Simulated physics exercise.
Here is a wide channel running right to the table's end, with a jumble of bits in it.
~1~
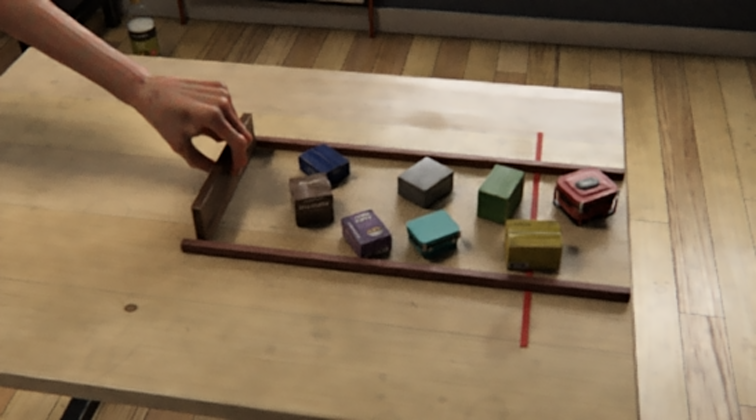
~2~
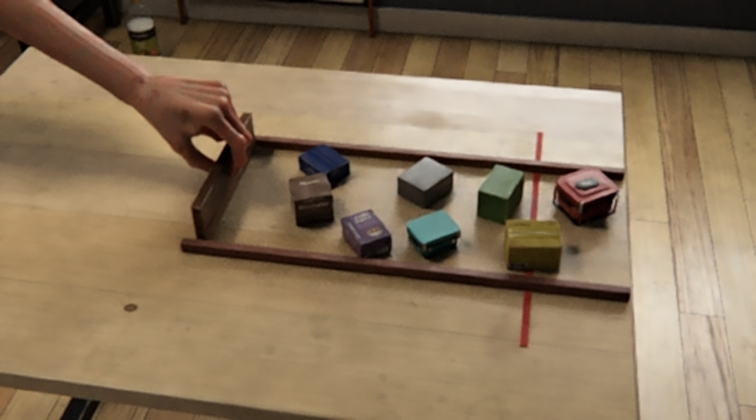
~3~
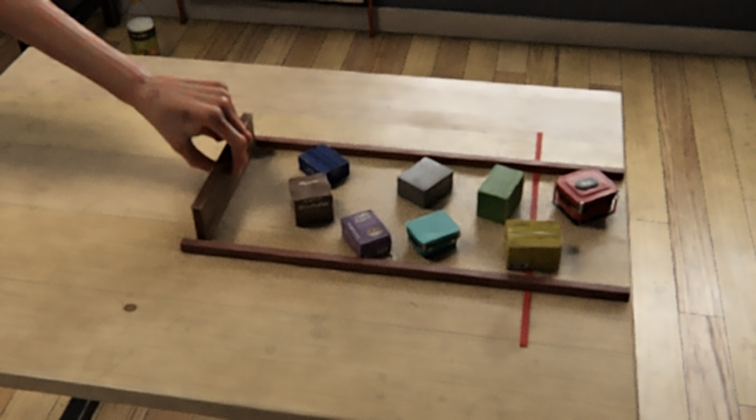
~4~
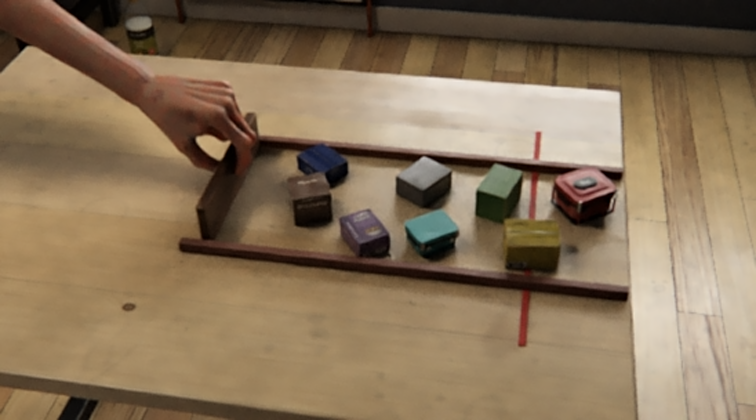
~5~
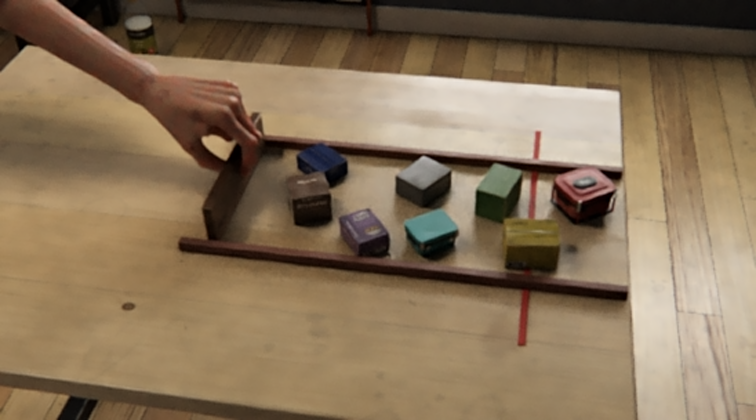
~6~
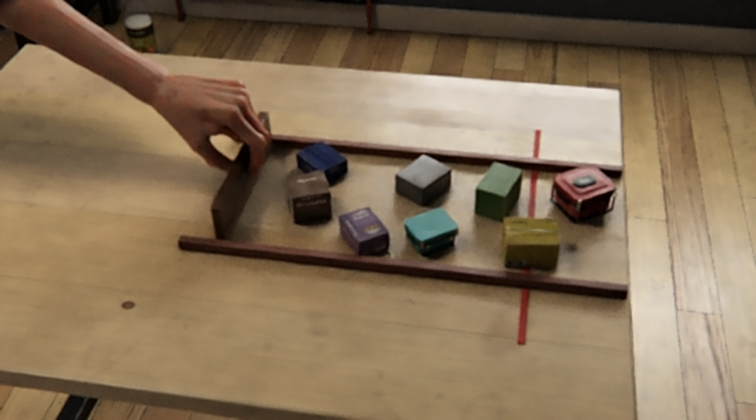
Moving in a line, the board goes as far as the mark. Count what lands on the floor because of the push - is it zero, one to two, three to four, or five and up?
The count is one to two.
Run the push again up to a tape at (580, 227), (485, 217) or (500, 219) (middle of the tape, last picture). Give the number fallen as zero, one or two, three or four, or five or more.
Counting what would fall each time, I get more than four; none; zero.
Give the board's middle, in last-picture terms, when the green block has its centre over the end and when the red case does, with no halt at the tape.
The middle is at (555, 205) when it's the green block, and at (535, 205) when it's the red case.
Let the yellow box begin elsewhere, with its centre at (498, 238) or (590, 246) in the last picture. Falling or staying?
The yellow box goes down at the first spot and goes down at the second.
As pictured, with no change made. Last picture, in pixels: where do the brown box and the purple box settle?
The brown box comes to rest at (551, 225), and the purple box comes to rest at (546, 259).
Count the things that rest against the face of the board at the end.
It is in contact with 3.
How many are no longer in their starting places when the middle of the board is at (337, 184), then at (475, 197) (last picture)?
At that stage 3; at the next, 8.
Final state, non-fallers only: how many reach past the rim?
Answer: 2.
Early on, none off yet; red case at rest near (583, 193); yellow box at rest near (531, 242); green block at rest near (498, 192).
A while later, none off yet; red case at rest near (587, 193); yellow box travelled a little near (551, 244); green block travelled about its own width near (538, 202).
Finally, the number that fall off is one or two; lost, yellow box.
